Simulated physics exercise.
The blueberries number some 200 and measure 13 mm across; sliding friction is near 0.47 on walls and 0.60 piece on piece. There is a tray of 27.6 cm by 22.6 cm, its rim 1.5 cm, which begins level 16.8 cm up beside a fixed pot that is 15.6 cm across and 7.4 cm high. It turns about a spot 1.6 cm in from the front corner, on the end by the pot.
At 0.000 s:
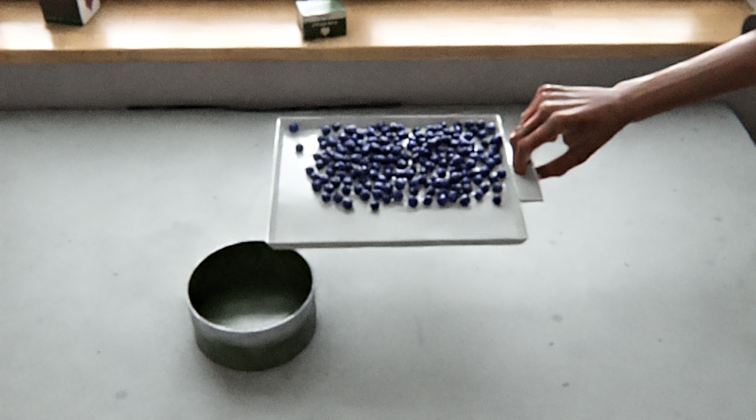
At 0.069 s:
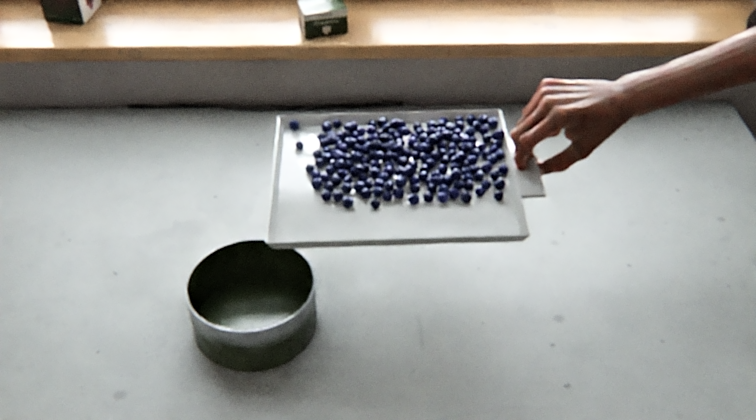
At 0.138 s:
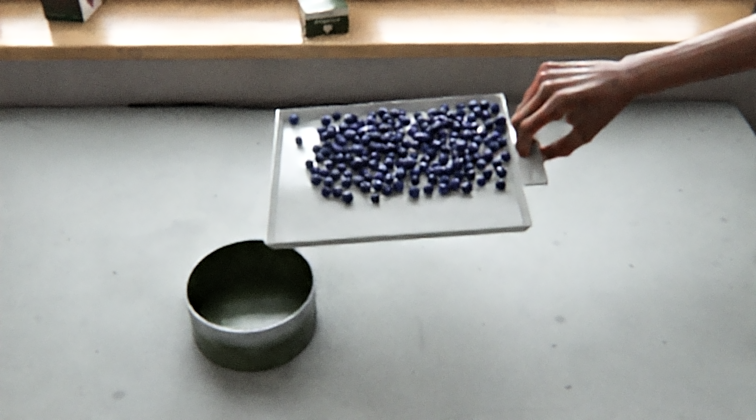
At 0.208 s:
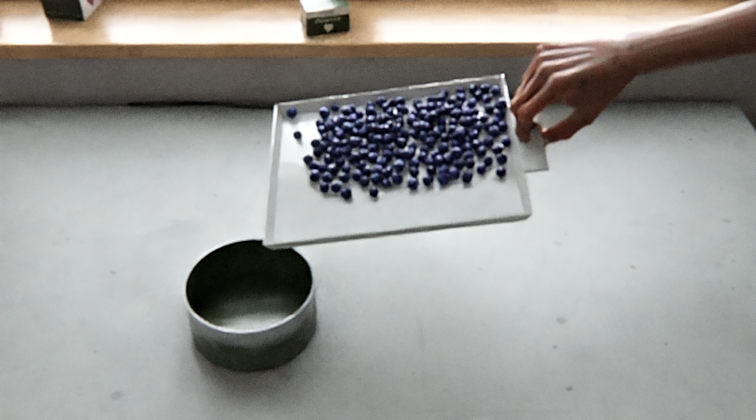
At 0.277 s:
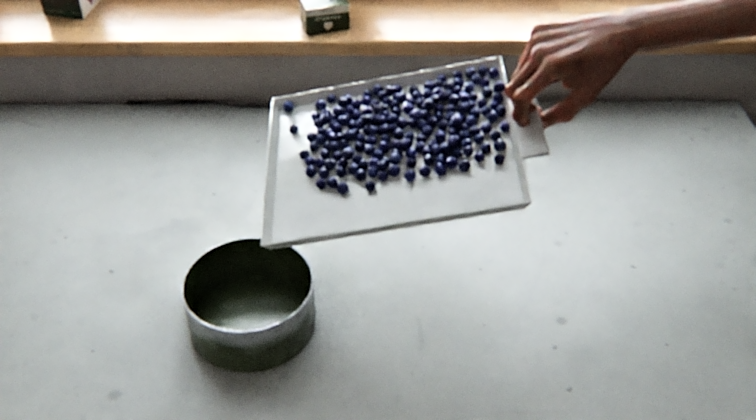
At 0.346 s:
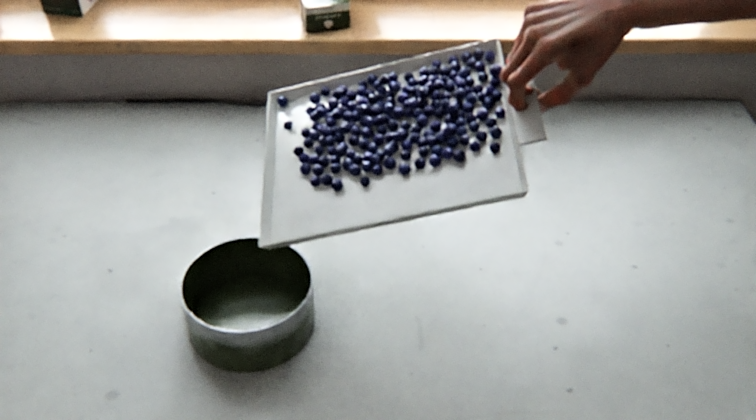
The clip shows a hand holding a pale tray of dark blue berries above a grey surface beside a round metal pot, then raising the right end so the tray slants down toward the left, the berries keeping their places on it.
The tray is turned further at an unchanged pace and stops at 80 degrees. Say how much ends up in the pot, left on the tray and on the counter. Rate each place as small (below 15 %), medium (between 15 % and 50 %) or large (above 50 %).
Pot - large; tray - small; counter - medium.
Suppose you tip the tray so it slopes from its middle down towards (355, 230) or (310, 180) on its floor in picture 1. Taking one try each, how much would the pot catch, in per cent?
That would be close to 30 per cent and then close to 35 per cent.
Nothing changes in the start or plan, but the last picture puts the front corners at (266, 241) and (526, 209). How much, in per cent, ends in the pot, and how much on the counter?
You'd end with pot at 35 and counter at 65.
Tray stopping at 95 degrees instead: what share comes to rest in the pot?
70 %.
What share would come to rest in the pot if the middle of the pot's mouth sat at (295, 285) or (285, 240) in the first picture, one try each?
Spot one: Some 20 per cent; spot two: Some 0 per cent.
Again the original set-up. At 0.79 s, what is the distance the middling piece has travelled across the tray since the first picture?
Displacement on the tray: About 13 cm.
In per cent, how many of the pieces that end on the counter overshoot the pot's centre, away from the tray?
About 70 %.
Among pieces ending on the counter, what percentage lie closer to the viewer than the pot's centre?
90 %.
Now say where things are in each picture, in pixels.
In the first picture, tray tilt 0 degrees, front corners at (273, 239) and (522, 234); middle of the pieces at (405, 157); pot at (251, 283).
In the second picture, tray tilt 1 degrees, front corners at (272, 238) and (524, 231); middle of the pieces at (406, 154).
In the third picture, tray tilt 5 degrees, front corners at (271, 239) and (526, 221), lowest corner left front; middle of the pieces at (406, 145).
In the fourth picture, tray tilt 10 degrees, front corners at (269, 240) and (526, 210), lowest corner left front; middle of the pieces at (405, 134).
In the fifth picture, tray tilt 14 degrees, front corners at (267, 240) and (524, 198), lowest corner left front; middle of the pieces at (402, 123).
In the sixth picture, tray tilt 19 degrees, front corners at (265, 240) and (522, 187), lowest corner left front; middle of the pieces at (398, 113); pot at (247, 281). Its pace works out near 65 degrees a second.
After 0.79 s, tilt 48 degrees; the tray holds 95 %, the pot 0 %.
After 1.08 s, tilt 68 degrees; the tray holds 65 %, the pot 10 %.
After 1.47 s, tilt 80 degrees; the tray holds 5 %, the pot 55 %.
At rest (2.3 s), pot 70 %, tray 0 %, counter 30 %.
